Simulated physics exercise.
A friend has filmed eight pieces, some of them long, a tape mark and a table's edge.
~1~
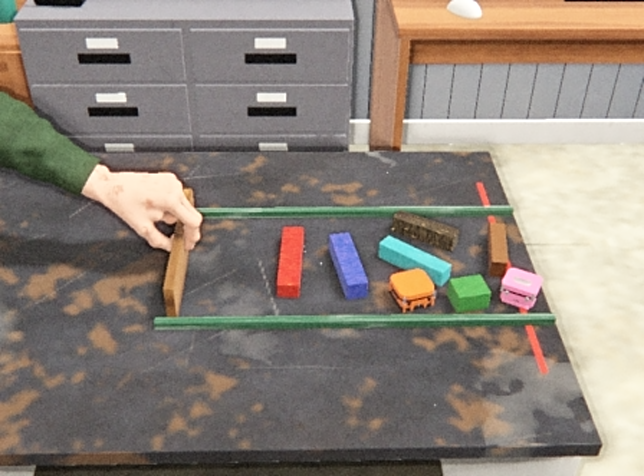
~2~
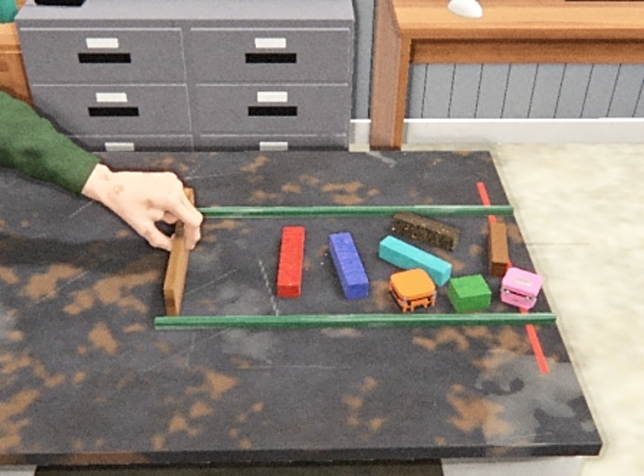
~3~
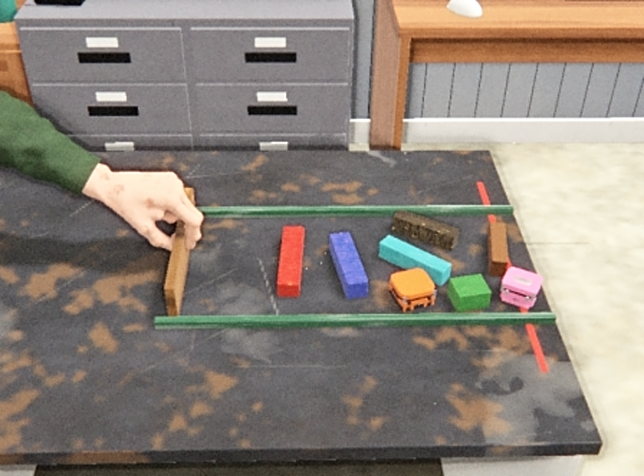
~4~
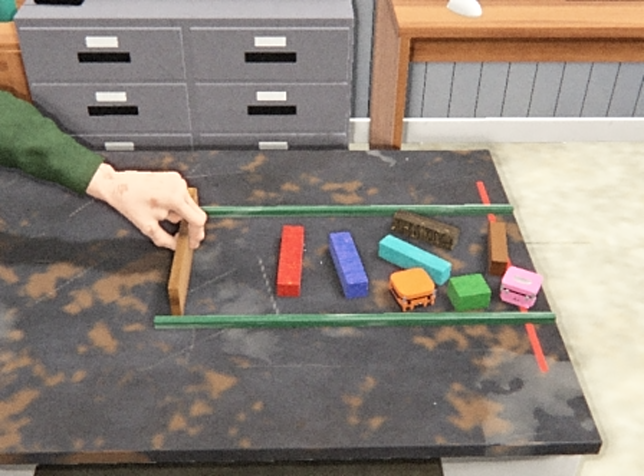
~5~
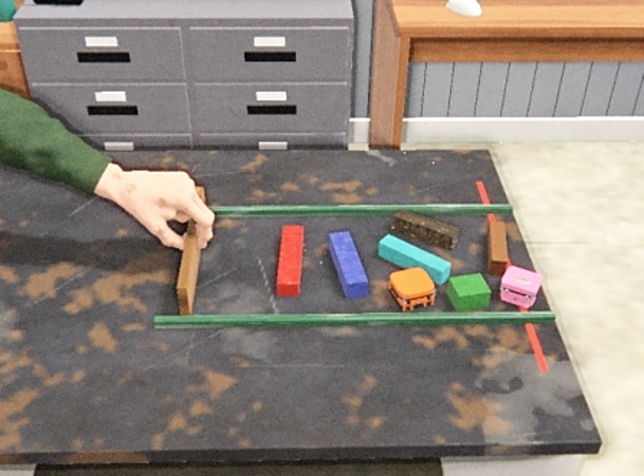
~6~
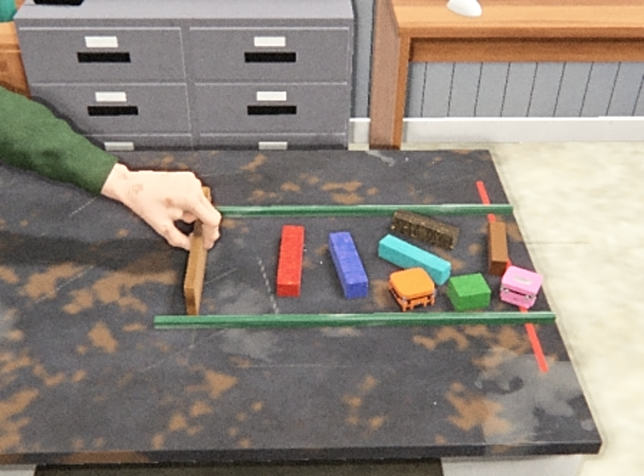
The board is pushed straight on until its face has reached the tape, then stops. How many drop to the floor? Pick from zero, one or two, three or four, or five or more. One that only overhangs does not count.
In the end the number that fall off is five or more.
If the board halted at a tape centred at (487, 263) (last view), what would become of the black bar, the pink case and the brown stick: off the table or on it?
The black bar survives, the pink case falls, the brown stick drops off.
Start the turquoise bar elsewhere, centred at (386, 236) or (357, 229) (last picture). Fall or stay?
Place by place, it tumbles off; falls.
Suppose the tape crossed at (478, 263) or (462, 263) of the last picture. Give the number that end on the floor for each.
The counts: 4 and 3.
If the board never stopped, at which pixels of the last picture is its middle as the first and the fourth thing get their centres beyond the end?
About (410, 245), then (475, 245).
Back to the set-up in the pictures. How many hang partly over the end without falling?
0 of them.
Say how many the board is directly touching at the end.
That makes 1.
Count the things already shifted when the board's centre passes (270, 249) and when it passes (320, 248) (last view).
0 and 2.
Early on, none off yet; pink case at rest near (521, 288); brown stick at rest near (497, 248); green block at rest near (469, 293).
A while later, none off yet; pink case at rest near (521, 288); brown stick at rest near (497, 248); green block moving near (477, 293).
Further along, one off so far; pink case in the air; brown stick travelled a little near (527, 244); green block travelled well along near (559, 302).
Finally, the number that fall off is five or more; lost, blue bar, orange case, turquoise bar, black bar, green block, brown stick and pink case.
